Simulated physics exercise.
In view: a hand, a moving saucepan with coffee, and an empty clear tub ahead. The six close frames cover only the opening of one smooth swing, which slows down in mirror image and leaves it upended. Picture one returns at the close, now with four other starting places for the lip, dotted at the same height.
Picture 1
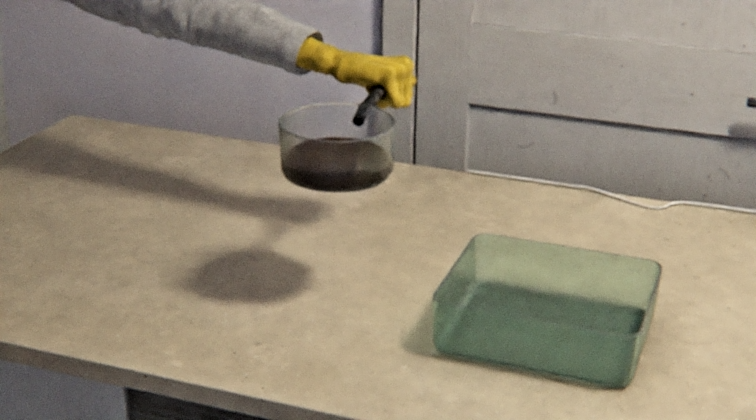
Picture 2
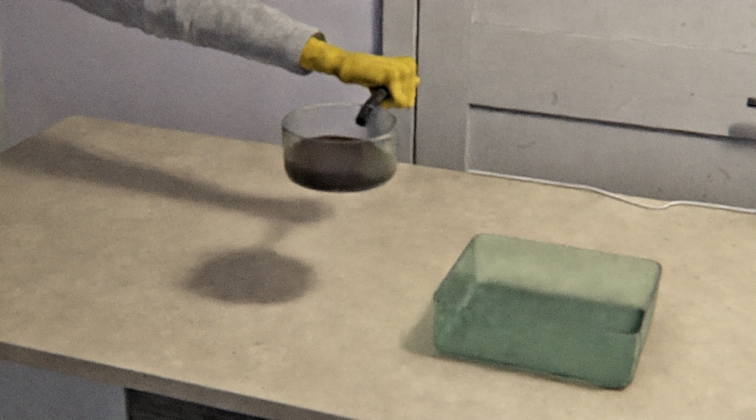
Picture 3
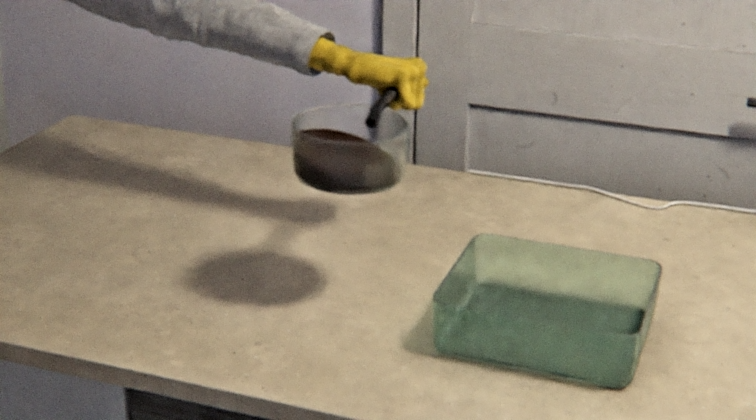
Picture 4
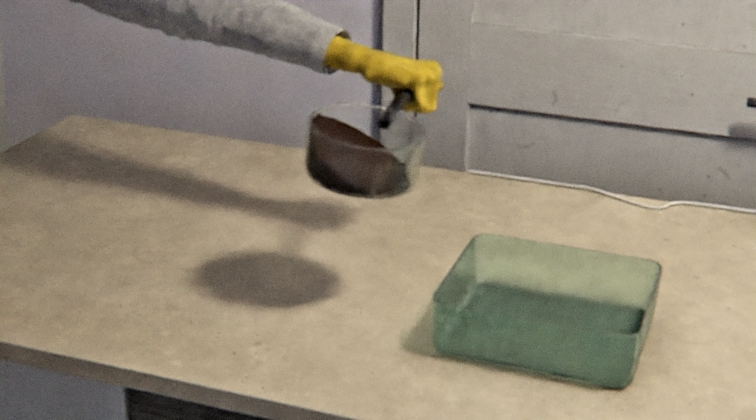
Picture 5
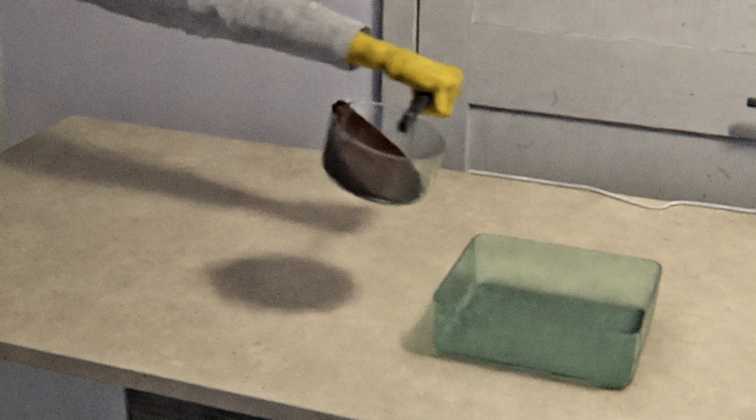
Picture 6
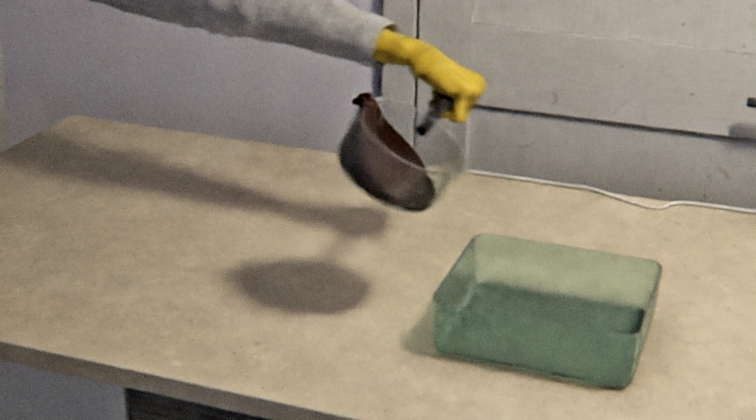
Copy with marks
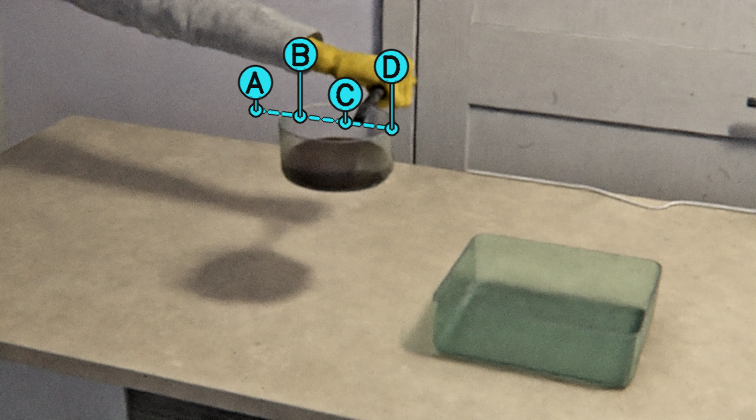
A yellow-gloved hand moves a clear pan of dark liquid right and tilts it.
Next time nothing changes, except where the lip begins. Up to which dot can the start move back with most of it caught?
Go for C.
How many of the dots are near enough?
Two of the four.
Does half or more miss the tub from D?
No, that is safe.
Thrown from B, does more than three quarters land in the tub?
No, it does not.
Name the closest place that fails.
That would be B.
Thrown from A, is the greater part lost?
Yes, that goes wrong.
On the marked copy, A at (255, 110); B at (300, 116); C at (345, 122); D at (391, 128).
Choosing A, about 7 % lands in the tub, 89 % falls short and 4 % goes beside or beyond.
Choosing B, about 31 % lands in the tub, 64 % falls short and 4 % goes beside or beyond.
Choosing C, about 70 % lands in the tub, 20 % falls short and 10 % goes beside or beyond.
Choosing D, about 85 % lands in the tub, 4 % falls short and 11 % goes beside or beyond.
